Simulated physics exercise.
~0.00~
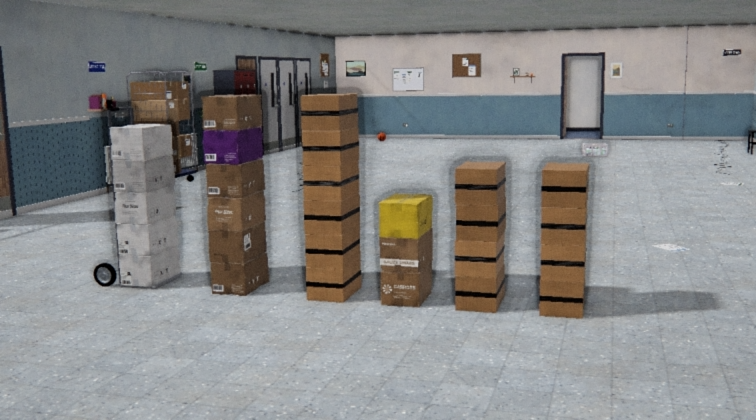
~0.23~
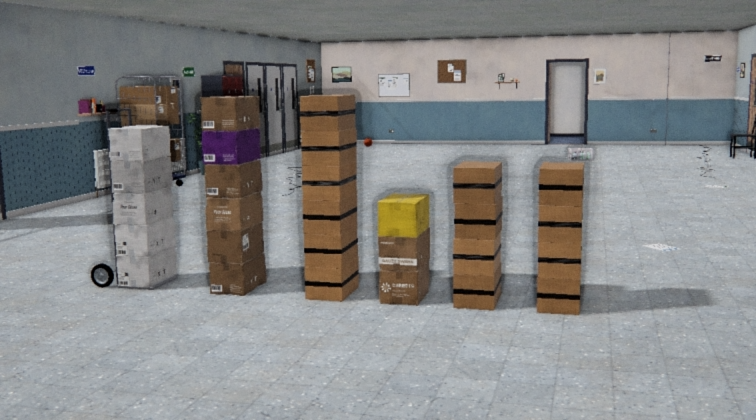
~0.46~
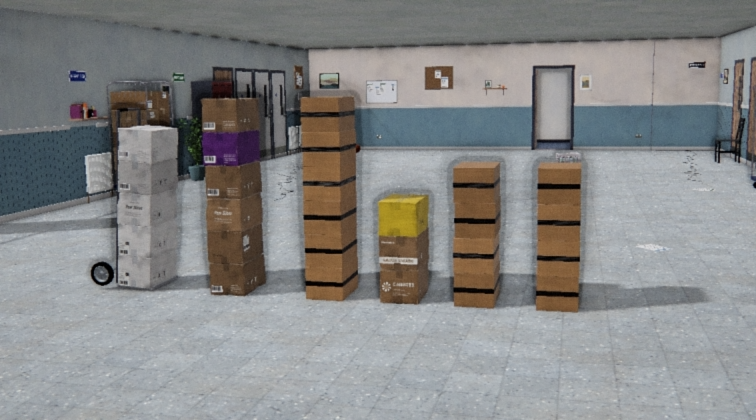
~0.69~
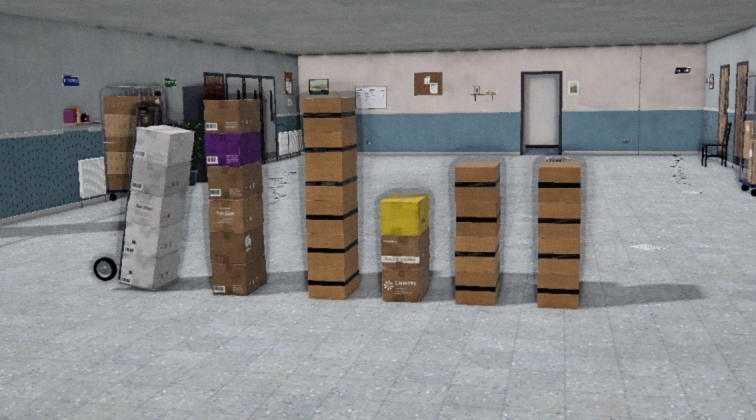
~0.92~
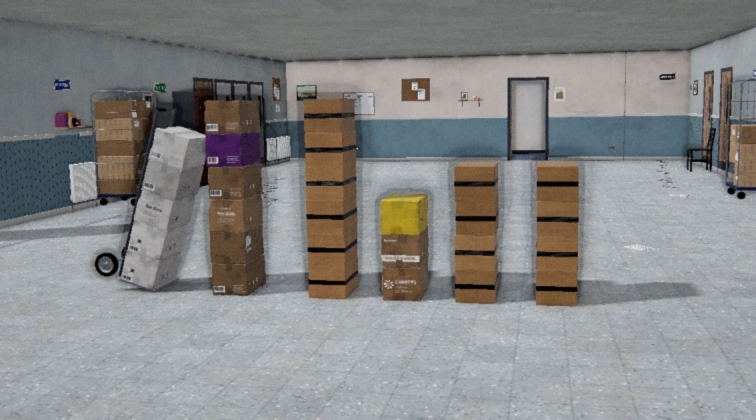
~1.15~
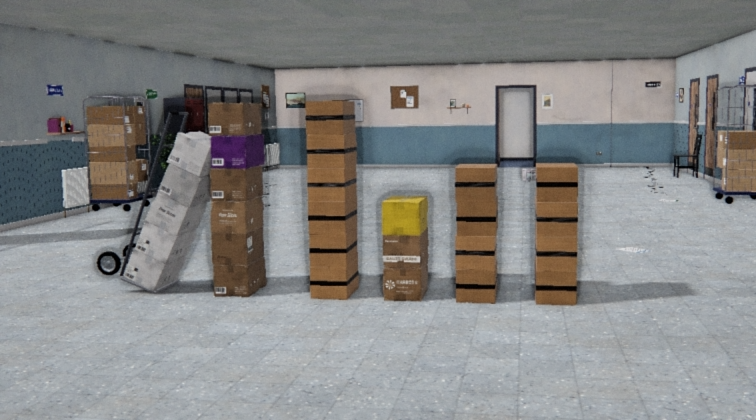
Six stacks of taped cartons stand in a row across the pale tiled floor of a large room with blue-and-white walls, seen from the front and slightly above. The pale stack on a sack truck is leftmost, beside a brown one with a purple carton, while yellow tops the shortest. As the camera swings round slightly, the truck and pale stack tilt rightward, and the purple-banded stack shifts very slightly.
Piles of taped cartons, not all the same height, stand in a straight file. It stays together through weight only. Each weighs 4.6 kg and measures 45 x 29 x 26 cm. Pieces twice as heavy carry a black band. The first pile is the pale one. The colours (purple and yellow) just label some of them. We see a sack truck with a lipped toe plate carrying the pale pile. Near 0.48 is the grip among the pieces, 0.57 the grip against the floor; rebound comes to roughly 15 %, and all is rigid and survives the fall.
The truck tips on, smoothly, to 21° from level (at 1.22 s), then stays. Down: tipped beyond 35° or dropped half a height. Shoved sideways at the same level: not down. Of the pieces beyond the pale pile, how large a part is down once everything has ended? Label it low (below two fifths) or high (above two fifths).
High.
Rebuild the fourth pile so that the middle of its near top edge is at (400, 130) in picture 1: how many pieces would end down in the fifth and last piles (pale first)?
You'd get fifth 4 and last 4.
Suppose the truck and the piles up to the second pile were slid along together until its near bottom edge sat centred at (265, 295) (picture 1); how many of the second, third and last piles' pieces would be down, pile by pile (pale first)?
Second 0, third 0, last 0.
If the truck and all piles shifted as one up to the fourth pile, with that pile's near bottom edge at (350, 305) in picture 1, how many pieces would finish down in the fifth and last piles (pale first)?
It would come to fifth 3, last 4.
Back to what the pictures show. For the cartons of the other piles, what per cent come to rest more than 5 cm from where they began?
95 %.
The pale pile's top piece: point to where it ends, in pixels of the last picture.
It ends up centred around (290, 239) in the last view.
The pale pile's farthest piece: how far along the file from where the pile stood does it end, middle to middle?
Around 130 centimetres.
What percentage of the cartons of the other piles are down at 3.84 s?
55 %.
After 2.78 s, 5 of the pale pile down; 5 of the 23 other cartons down; purple carton leaning 12°, 14 cm lower.
After 3.84 s, 5 of the pale pile down; 13 of the 23 other cartons down; purple carton leaning 46°, 62 cm lower; yellow carton leaning 33°, 12 cm lower.
At rest (5.4 s), 5 of the pale pile down; 22 of the 23 other cartons down; yellow carton leaning 56°, 23 cm lower; purple carton leaning 46°, 63 cm lower. That is 96 per cent. As the last picture would show them, middles, yellow carton near (519, 246), purple carton near (361, 229).
